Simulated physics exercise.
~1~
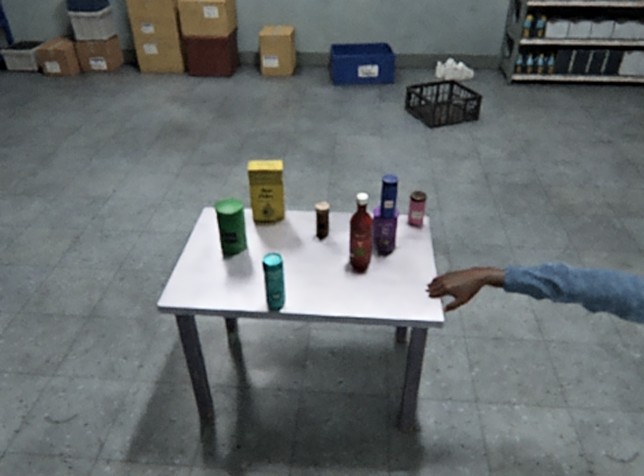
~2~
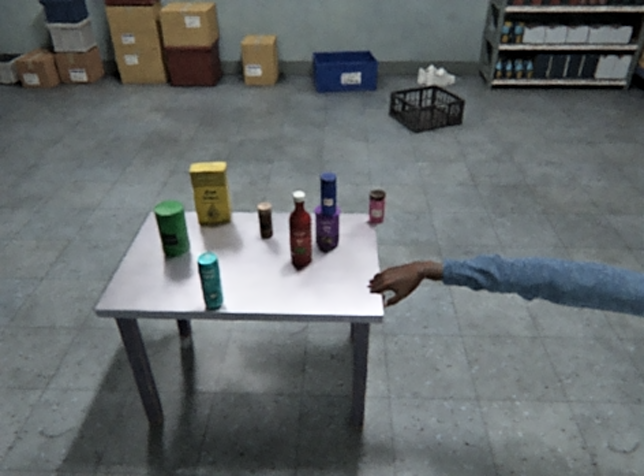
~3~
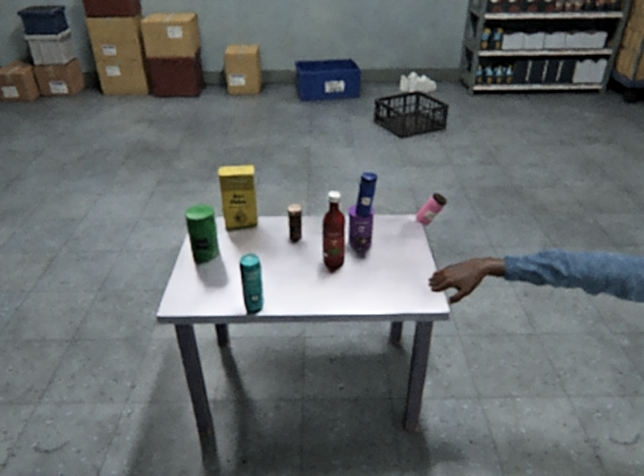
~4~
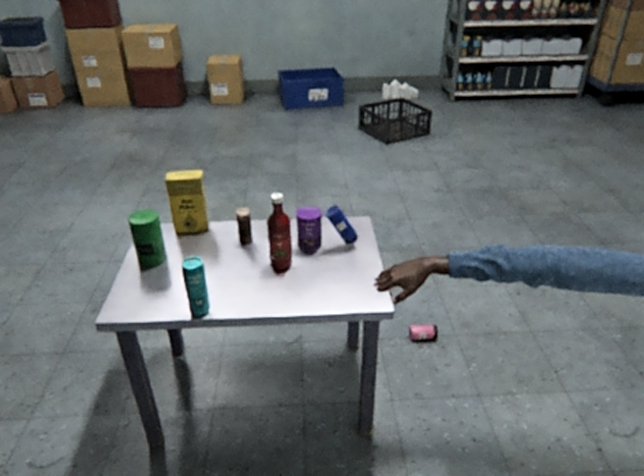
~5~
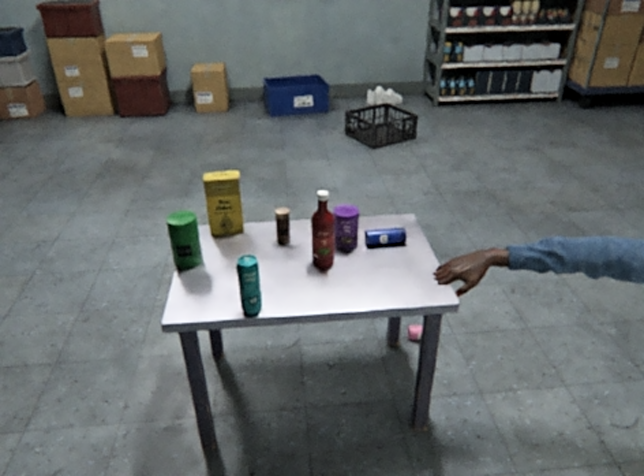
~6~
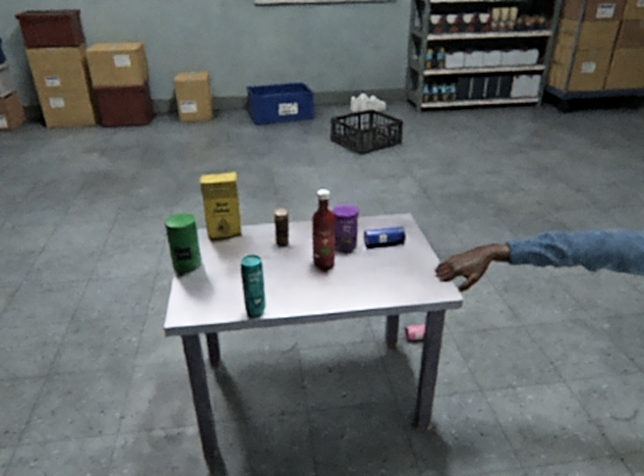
In this clip, a hand at the edge of a small white table holding eight containers shifts it left and right; the pink shaker tips and falls to the floor, then the blue one topples, ending on its side on the tabletop while the others remain upright.
